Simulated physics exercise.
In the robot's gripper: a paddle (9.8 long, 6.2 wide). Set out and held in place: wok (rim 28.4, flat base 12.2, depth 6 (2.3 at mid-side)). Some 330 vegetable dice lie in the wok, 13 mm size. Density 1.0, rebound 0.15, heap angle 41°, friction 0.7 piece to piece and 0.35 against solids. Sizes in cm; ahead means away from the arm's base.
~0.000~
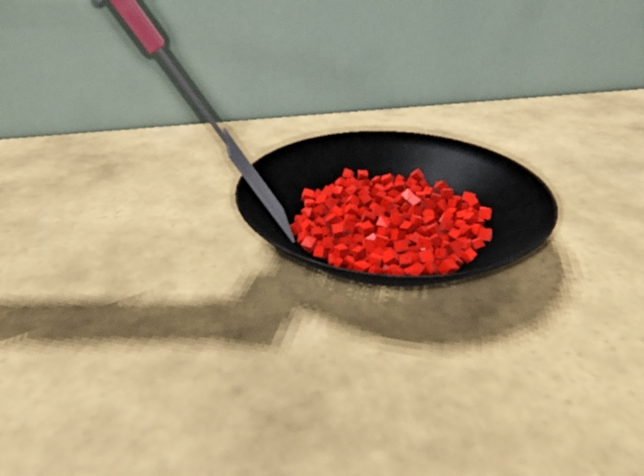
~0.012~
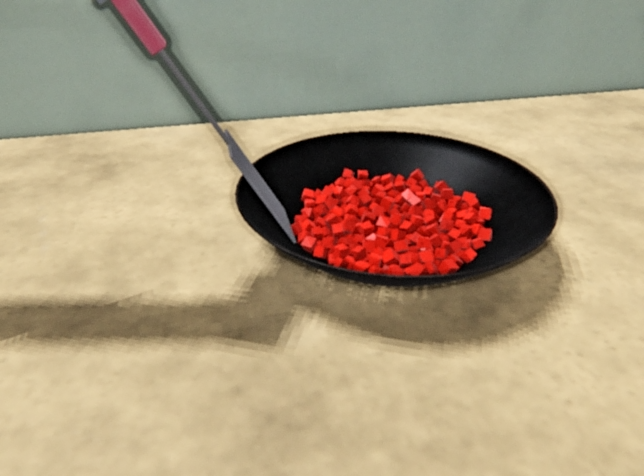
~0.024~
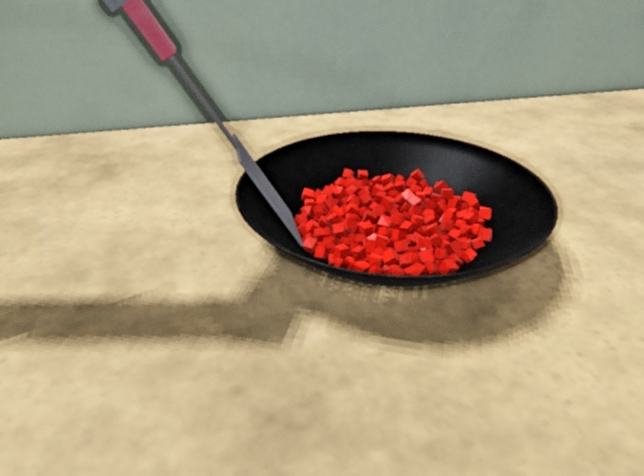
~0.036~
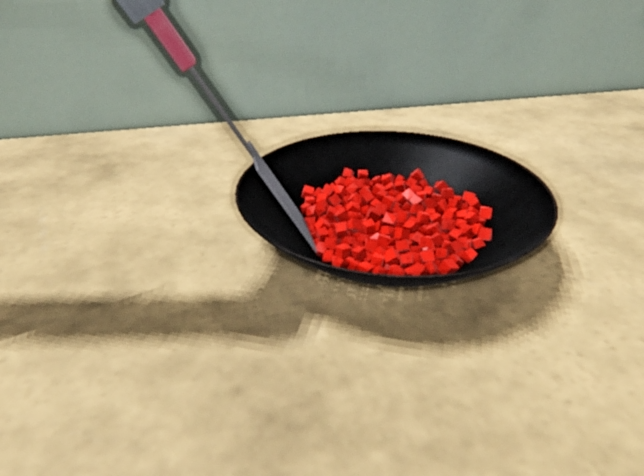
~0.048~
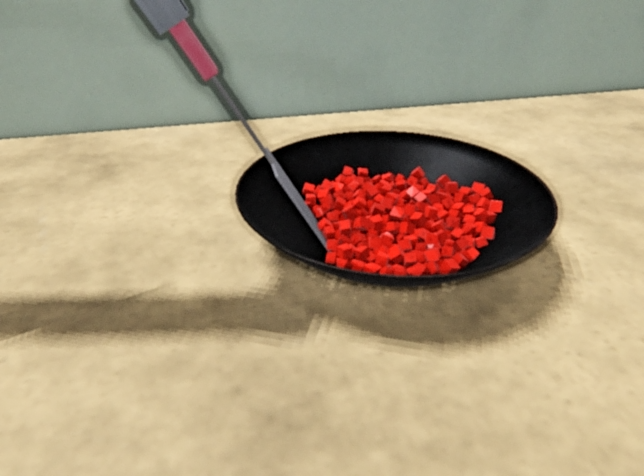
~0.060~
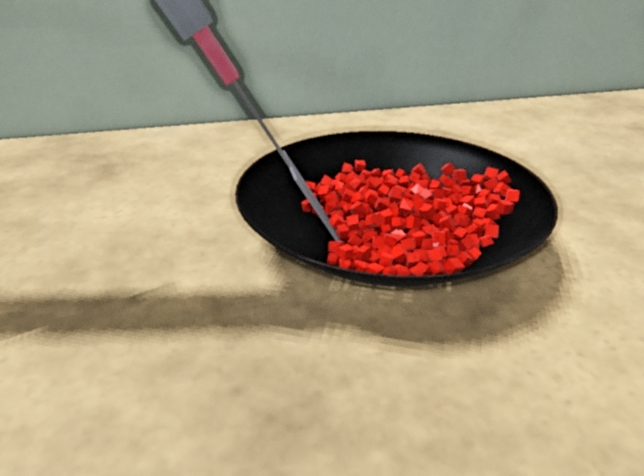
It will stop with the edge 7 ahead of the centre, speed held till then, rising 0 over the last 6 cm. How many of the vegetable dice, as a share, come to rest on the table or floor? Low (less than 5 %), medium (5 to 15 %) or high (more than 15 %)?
A high share, more than 15 %, ends on the table or floor.
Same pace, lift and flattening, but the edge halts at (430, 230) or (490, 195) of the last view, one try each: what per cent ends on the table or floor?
Some 10 and 45 per cent.
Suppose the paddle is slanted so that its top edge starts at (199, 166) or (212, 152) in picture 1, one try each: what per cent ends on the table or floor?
Some 20 and 25 per cent.
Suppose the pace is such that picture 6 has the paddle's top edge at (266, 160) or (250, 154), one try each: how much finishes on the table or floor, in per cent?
About 15 and 10 per cent.
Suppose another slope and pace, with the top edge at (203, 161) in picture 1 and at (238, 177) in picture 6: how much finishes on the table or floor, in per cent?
Some 10 per cent.
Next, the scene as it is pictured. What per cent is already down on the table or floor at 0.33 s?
Some 20 per cent.
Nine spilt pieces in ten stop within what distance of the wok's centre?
About 40 cm.
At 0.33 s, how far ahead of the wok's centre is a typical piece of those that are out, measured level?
About 22 cm.
After 0.09 s, sloping 61°, highest piece 9 above the table; 322 in the wok, 4 on the blade or in flight.
After 0.12 s, sloping 61°, highest piece 11 above the table; 312 in the wok, 14 on the blade or in flight.
After 0.33 s, sloping 61°, highest piece 7 above the table; 243 in the wok, 72 on the table or floor, 11 on the blade or in flight.
After 1.38 s, sloping 61°, highest piece 7 above the table; 242 in the wok, 84 on the table or floor.
At rest, 242 in the wok, 84 on the table or floor. That is 26 % on the table or floor.
